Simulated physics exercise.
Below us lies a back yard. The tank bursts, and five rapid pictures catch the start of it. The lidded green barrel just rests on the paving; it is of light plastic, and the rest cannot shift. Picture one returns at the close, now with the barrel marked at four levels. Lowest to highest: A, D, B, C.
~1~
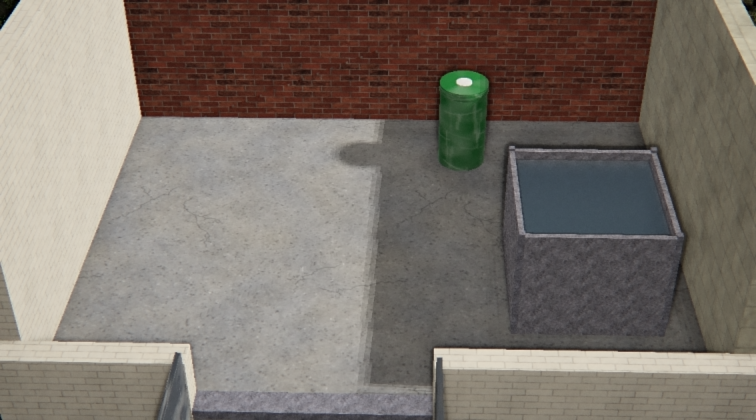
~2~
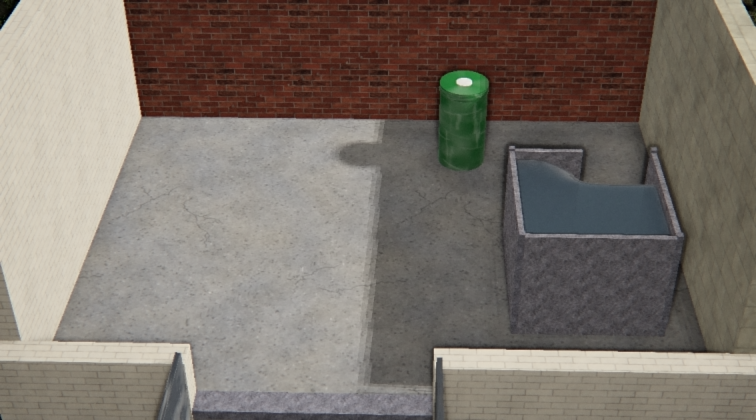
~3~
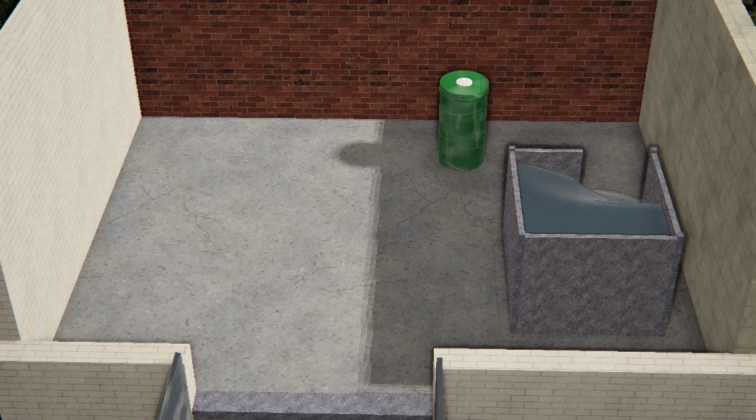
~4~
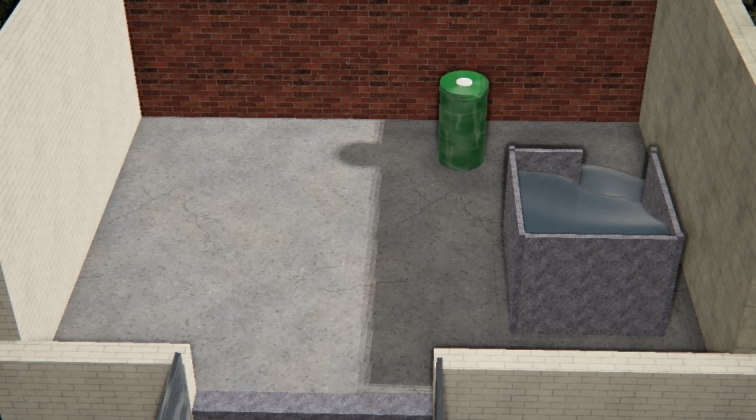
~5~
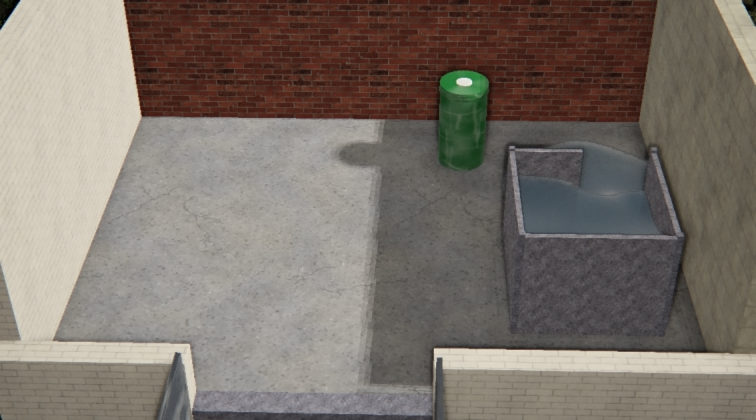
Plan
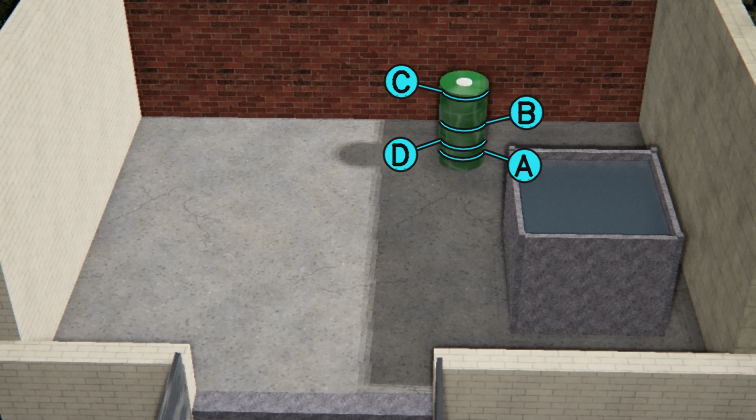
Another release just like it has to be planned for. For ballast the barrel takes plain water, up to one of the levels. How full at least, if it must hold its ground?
B will do.
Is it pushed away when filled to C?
No, that is safe.
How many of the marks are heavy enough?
Two of the four.
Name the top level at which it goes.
The answer is D.
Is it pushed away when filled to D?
Yes, it does.
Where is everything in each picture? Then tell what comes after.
Lid of the green barrel at (464, 83); tank full, its middle at (590, 198); open gate at (312, 350), in the first frame.
Water covers 1 % of the ground, mostly out of sight from here, in the second frame.
Water covers 4 % of the ground, mostly out of sight from here, in the third frame.
Water covers 6 % of the ground, mostly out of sight from here, in the fourth frame.
Lid of the green barrel at (464, 83); 10 % of the ground under water, its edge towards the barrel at (574, 146), in the fifth frame.
In cyan, A at (462, 159); B at (463, 130); C at (465, 99); D at (463, 149); from the bottom up A, D, B, C.
Choosing A, it is pushed about twice its own width away.
Choosing B, it shifts by a finger or two and stays.
Choosing C, it does not move.
Choosing D, it is pushed about half its own width away.
